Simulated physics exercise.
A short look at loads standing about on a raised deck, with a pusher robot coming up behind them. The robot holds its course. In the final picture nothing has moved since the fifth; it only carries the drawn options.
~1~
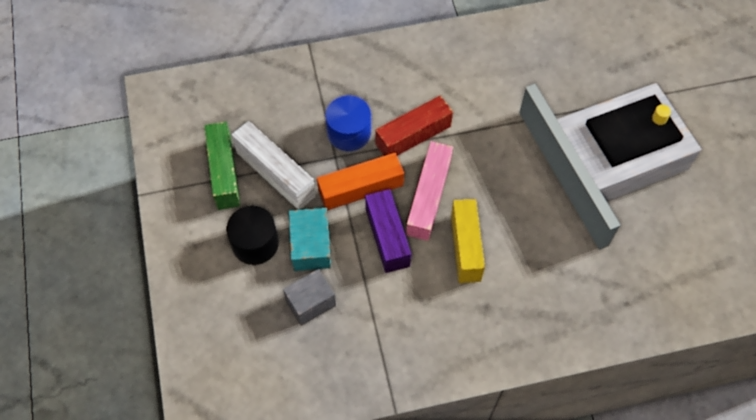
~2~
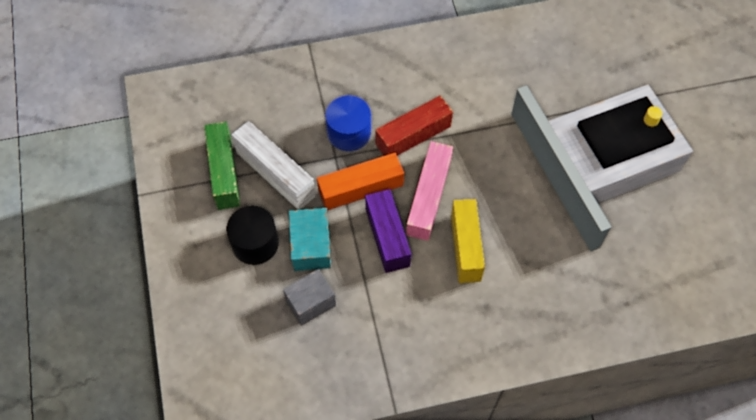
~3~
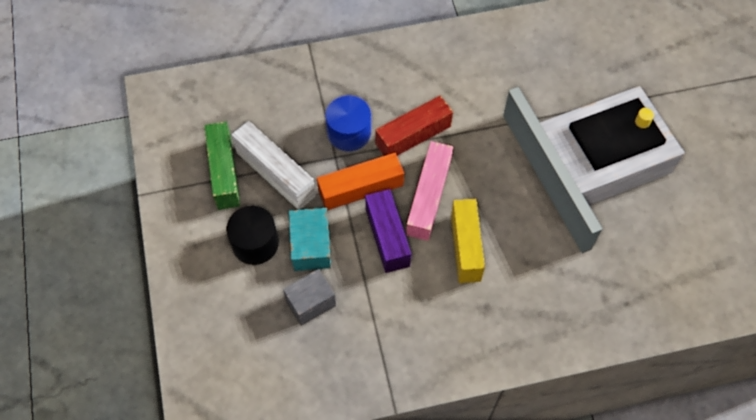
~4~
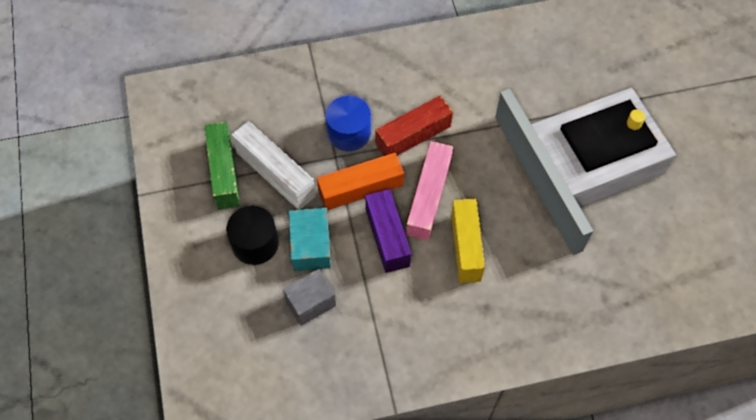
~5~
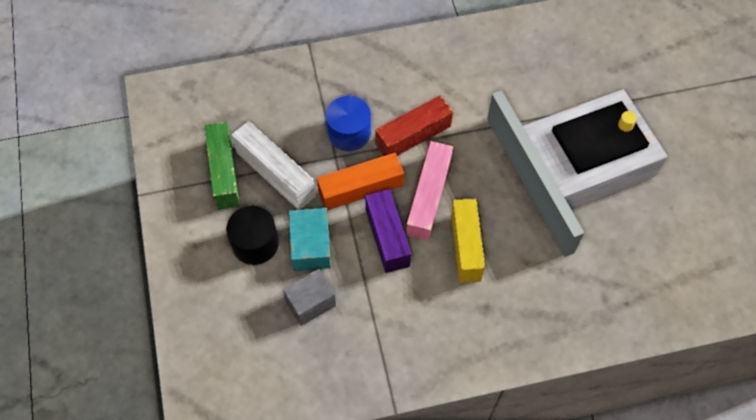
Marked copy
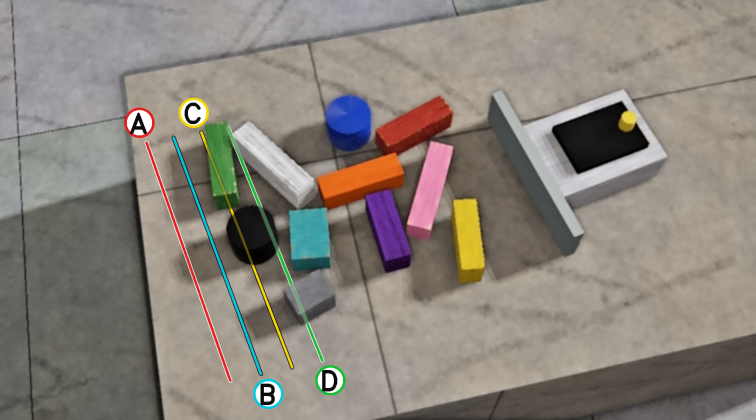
In the video, colourful blocks and cylinders sit motionless on a stone-like raised surface, while a white and black machine with a wide grey front plate slides slowly a short distance left toward them, without touching any.
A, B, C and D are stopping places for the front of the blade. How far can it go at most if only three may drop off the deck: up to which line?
B.
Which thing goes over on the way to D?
The black canister.
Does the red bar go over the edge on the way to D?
No.
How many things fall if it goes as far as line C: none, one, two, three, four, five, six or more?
By then, one.
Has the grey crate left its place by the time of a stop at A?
Yes.
On the marked copy, A at (186, 254); B at (214, 248); C at (244, 242); D at (272, 236).
Taking B. A third of the way, robot (483, 161); blue canister (333, 117); white stick (265, 169).
Two thirds of the way, robot (368, 183); black canister (176, 263); green bar (194, 157).
When it is over, robot (277, 201); black canister over the edge; turquoise crate over the edge; three fallen.
As for the rest, A drops five; C is within the limit but short; D is within the limit but short.
